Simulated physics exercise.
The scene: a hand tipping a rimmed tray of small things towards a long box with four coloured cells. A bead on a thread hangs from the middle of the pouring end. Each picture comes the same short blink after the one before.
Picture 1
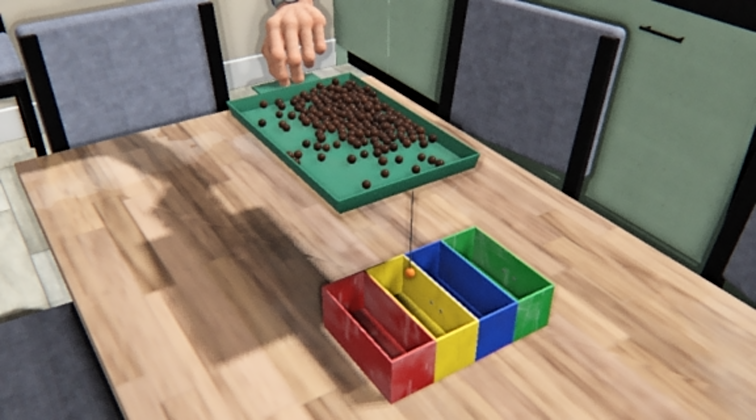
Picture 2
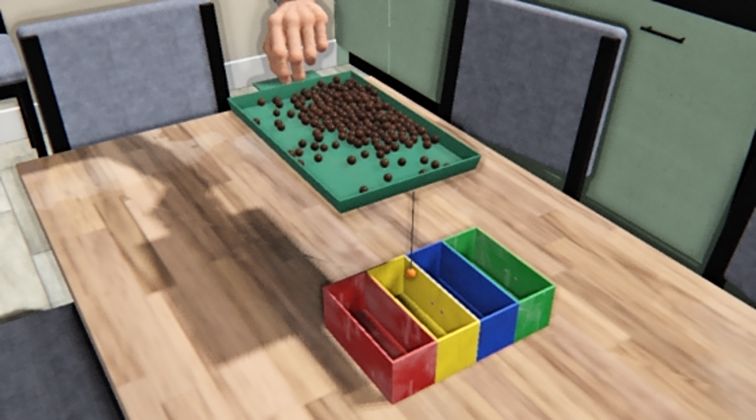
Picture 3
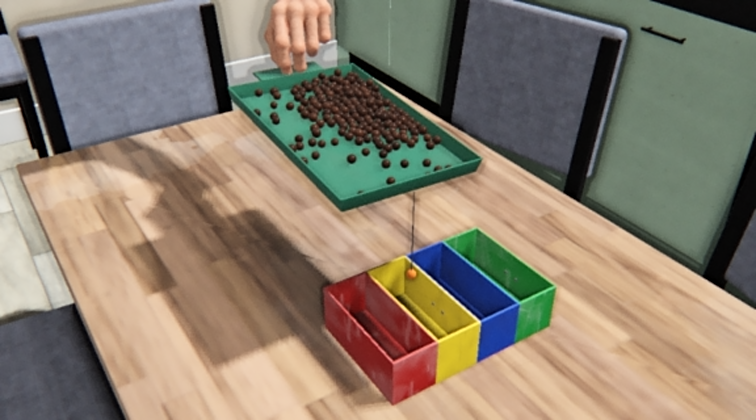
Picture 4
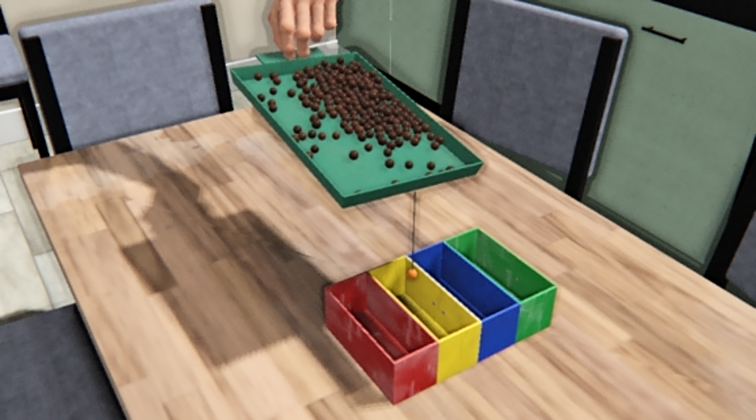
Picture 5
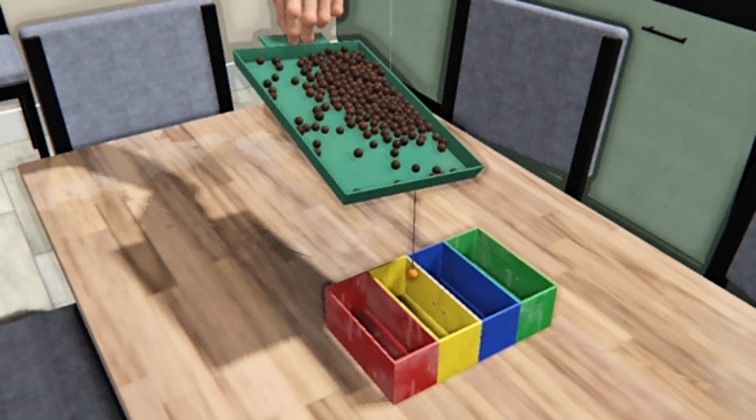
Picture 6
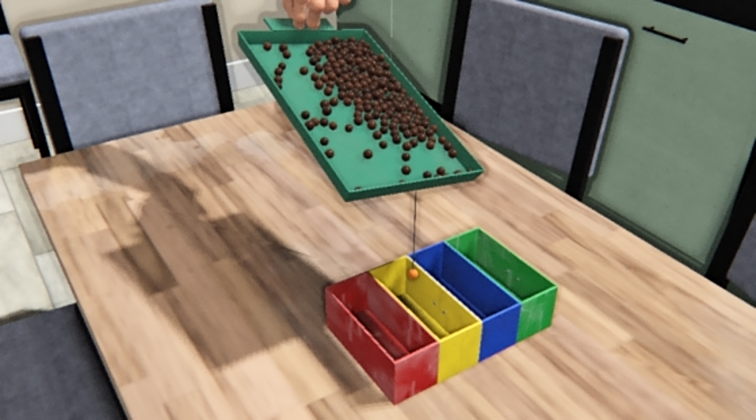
A hand raised the back of a green tray of small brown balls, tilting it more steeply above a box with red, yellow, blue and green cells, and the balls began shifting down the tray.
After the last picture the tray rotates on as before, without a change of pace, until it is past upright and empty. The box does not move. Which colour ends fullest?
It favours the green compartment.
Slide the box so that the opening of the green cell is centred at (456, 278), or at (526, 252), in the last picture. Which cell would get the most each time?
First the green cell, then blue.
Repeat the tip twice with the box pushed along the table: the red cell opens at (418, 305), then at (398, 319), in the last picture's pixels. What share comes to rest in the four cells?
Near 90 % and 90 %.
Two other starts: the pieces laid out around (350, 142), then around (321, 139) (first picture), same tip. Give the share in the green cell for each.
The first gives 60 %, the second 50 %.
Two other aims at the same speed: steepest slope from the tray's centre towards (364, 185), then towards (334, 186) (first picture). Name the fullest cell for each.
First that red cell, then red.
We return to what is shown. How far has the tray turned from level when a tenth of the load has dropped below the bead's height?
Around 70° of tilt.
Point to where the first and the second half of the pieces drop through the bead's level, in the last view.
Early half (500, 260), late half (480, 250).
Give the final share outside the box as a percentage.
Roughly 10 in a hundred.
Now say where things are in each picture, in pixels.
In the first frame, corners of the pouring end at (340, 198) and (476, 153), level; middle of the load at (358, 116), chocolate balls; bead on its thread at (410, 273); red cell at (413, 368); yellow cell at (456, 347); blue cell at (496, 328); green cell at (533, 310).
In the second frame, corners of the pouring end at (341, 198) and (477, 154), level; middle of the load at (359, 115), a small part on the move.
In the third frame, corners of the pouring end at (343, 197) and (478, 157), tipped barely, lowest at the right corner; middle of the load at (360, 110), about a quarter on the move.
In the fourth frame, corners of the pouring end at (345, 194) and (479, 161), tipped a little, lowest at the right corner; middle of the load at (362, 102), about a quarter on the move.
In the fifth frame, corners of the pouring end at (348, 191) and (480, 165), tipped clearly, lowest at the right corner; middle of the load at (365, 95), about a third on the move.
In the sixth frame, corners of the pouring end at (351, 189) and (480, 168), tipped clearly, lowest at the right corner; middle of the load at (372, 90), most on the move; red cell at (417, 369); yellow cell at (459, 349); blue cell at (499, 329); green cell at (537, 311).
Soon, tray tipped steeply; most on the tray; a small part in the green cell; a stray few in the blue cell; a stray few in the yellow cell; about a quarter falling or outside the box.
A while on, tray tipped past a quarter turn; a stray few on the tray; about half in the green cell; about a third in the blue cell; a stray few in the yellow cell; a stray few in the red cell; a small part falling or outside the box.
Towards the end, tray tipped past a quarter turn; about half in the green cell; about a third in the blue cell; a stray few in the yellow cell; a stray few in the red cell; a small part falling or outside the box.
Finally, tray tipped past a quarter turn; about half in the green cell; about a third in the blue cell; a stray few in the yellow cell; a stray few in the red cell; a small part outside the box.
